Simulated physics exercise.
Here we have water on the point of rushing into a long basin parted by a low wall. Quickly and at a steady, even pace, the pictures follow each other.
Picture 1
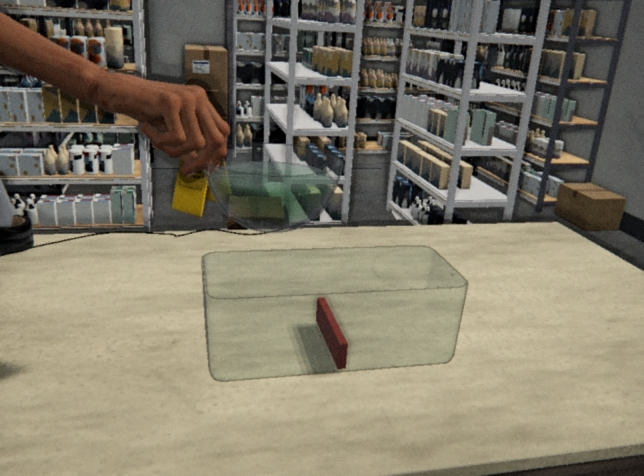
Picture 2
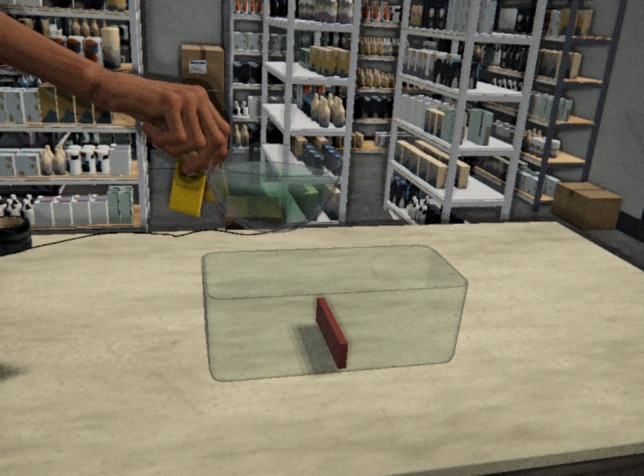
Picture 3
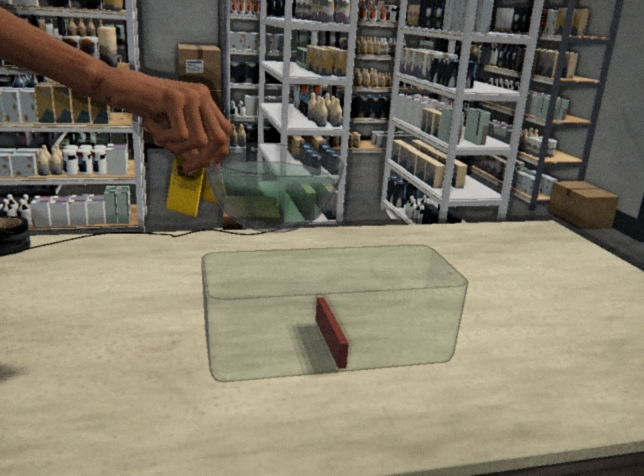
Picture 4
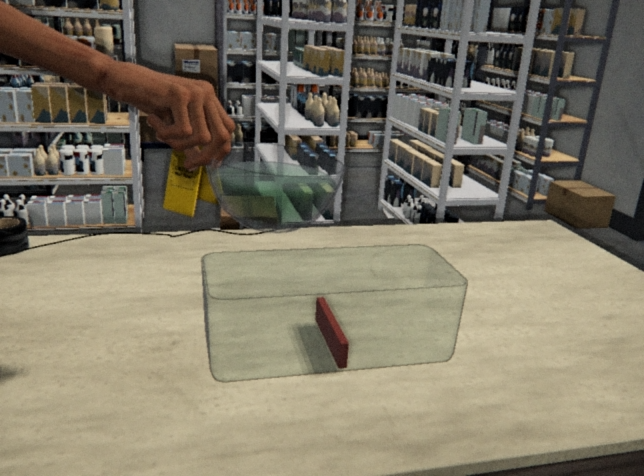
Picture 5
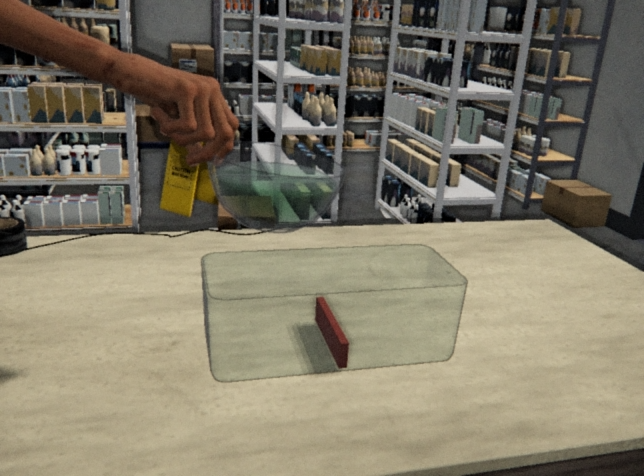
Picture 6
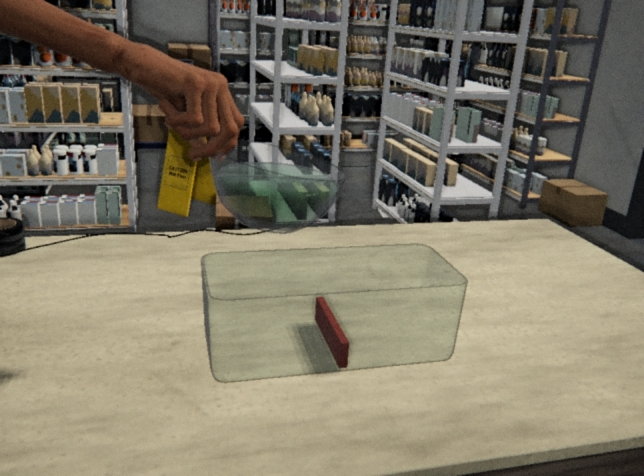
A brown-skinned hand at the upper left holds a clear, green-tinted bowl by a yellow piece over a pale tabletop, seen from slightly above in a room lined with stocked shelves. Below it sits a long, clear basin with a low red wall across its middle, and a dark cable runs behind. The bowl stays level at first, then tilts slightly rightward as the background shifts a little.
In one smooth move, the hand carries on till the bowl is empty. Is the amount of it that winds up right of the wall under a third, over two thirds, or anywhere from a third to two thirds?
In the end it is over two thirds.
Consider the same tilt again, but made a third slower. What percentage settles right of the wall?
I'd estimate about 85 percent ends up there.
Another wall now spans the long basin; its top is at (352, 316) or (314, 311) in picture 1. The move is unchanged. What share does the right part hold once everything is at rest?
Note - case one near 65 %, case two near 95 %.
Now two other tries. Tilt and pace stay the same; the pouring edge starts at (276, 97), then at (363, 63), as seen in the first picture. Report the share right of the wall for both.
Estimate: 35 per cent, then 85 per cent.
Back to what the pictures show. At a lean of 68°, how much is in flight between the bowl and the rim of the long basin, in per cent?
Near 35 in a hundred.
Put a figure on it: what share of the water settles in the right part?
Roughly 80 percent of it.
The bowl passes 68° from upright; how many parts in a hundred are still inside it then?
50 %.
A moment on, the tilt is 68° and 50 per cent is still to pour, 0 is left of the wall and 17 right of it.
Next, the tilt is 101° and 2 per cent is still to pour, 14 is left of the wall and 79 right of it.
Then the tilt is 104° and 0 per cent is still to pour, 18 is left of the wall and 82 right of it.
Later the tilt is 104° and 0 per cent is still to pour, 19 is left of the wall and 80 right of it.
Finally, 19 per cent lies left of the wall, 80 right of it and 1 outside.
